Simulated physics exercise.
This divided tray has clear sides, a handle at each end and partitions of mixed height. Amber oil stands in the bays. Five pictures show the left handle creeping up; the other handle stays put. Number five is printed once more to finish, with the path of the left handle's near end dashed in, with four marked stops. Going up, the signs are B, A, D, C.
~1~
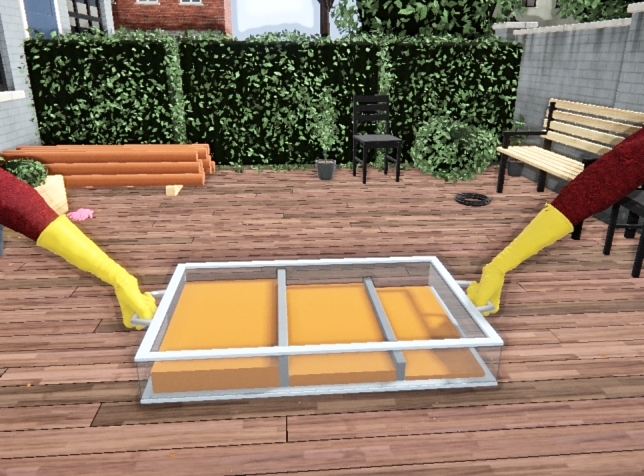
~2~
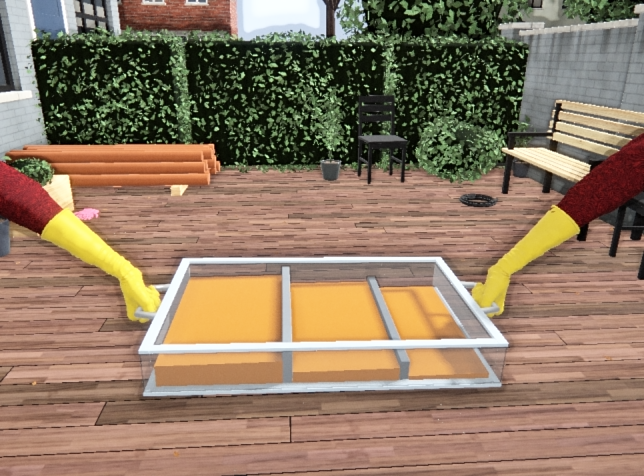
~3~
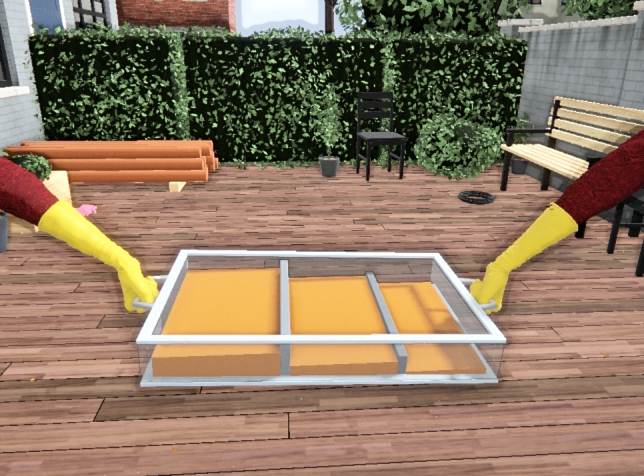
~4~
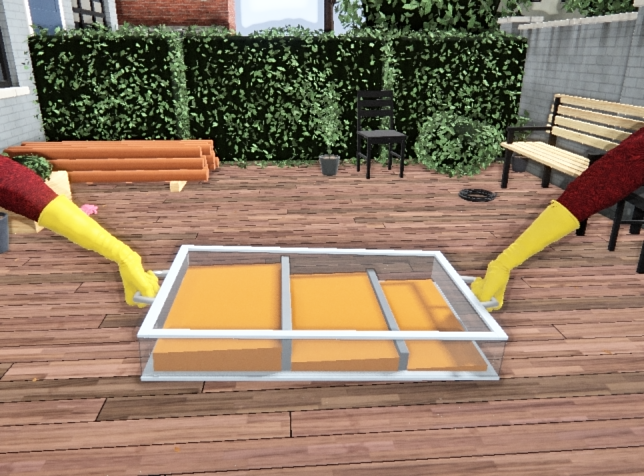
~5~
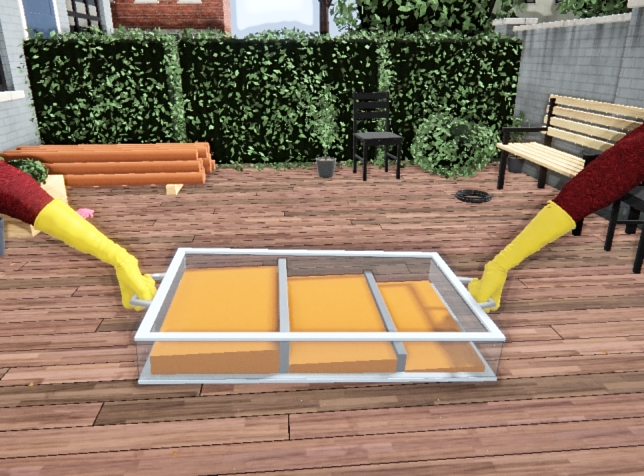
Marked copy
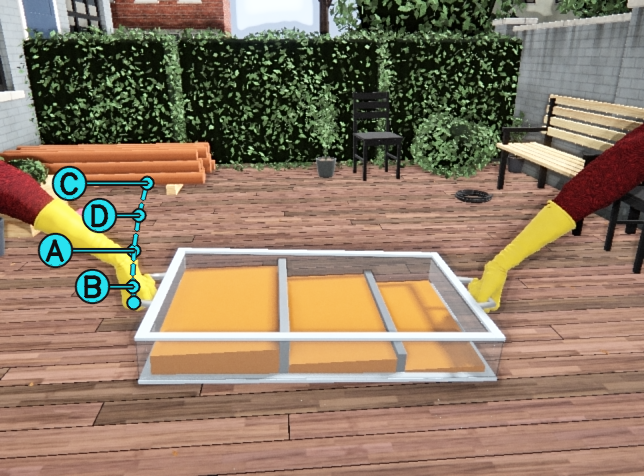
On a wooden deck, yellow-gloved hands hold a clear divided tray of amber liquid almost still.
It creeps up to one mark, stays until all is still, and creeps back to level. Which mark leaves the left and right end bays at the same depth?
D beats the others.
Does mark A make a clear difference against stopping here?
Yes.
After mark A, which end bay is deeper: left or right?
The left one.
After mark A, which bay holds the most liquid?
That is the left bay.
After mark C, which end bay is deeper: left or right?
The right end bay.
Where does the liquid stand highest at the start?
The left bay.
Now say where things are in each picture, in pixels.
The tray is level; deepest in the left bay, at (227, 317), shallowest in the right; left handle at (141, 308), in the first picture.
Tipped about 1° down to the right; no wall is crossed; left handle at (145, 301), in the second picture.
Tipped about 2° down to the right; no wall is crossed; left handle at (143, 292), in the third picture.
Tipped about 3° down to the right; no wall is crossed; left handle at (144, 286), in the fourth picture.
Tipped about 3° down to the right; deepest in the left bay, at (227, 303), shallowest in the right; left handle at (141, 289), in the fifth picture.
In cyan, A at (133, 250); B at (132, 286); C at (147, 183); D at (139, 215).
If A is chosen, the left end bay stands much deeper than the other; nothing spills.
If B is chosen, the left end bay stands much deeper than the other; nothing spills.
If C is chosen, the right end bay stands much deeper than the other; nothing spills.
If D is chosen, the two end bays stand about equally deep; nothing spills.
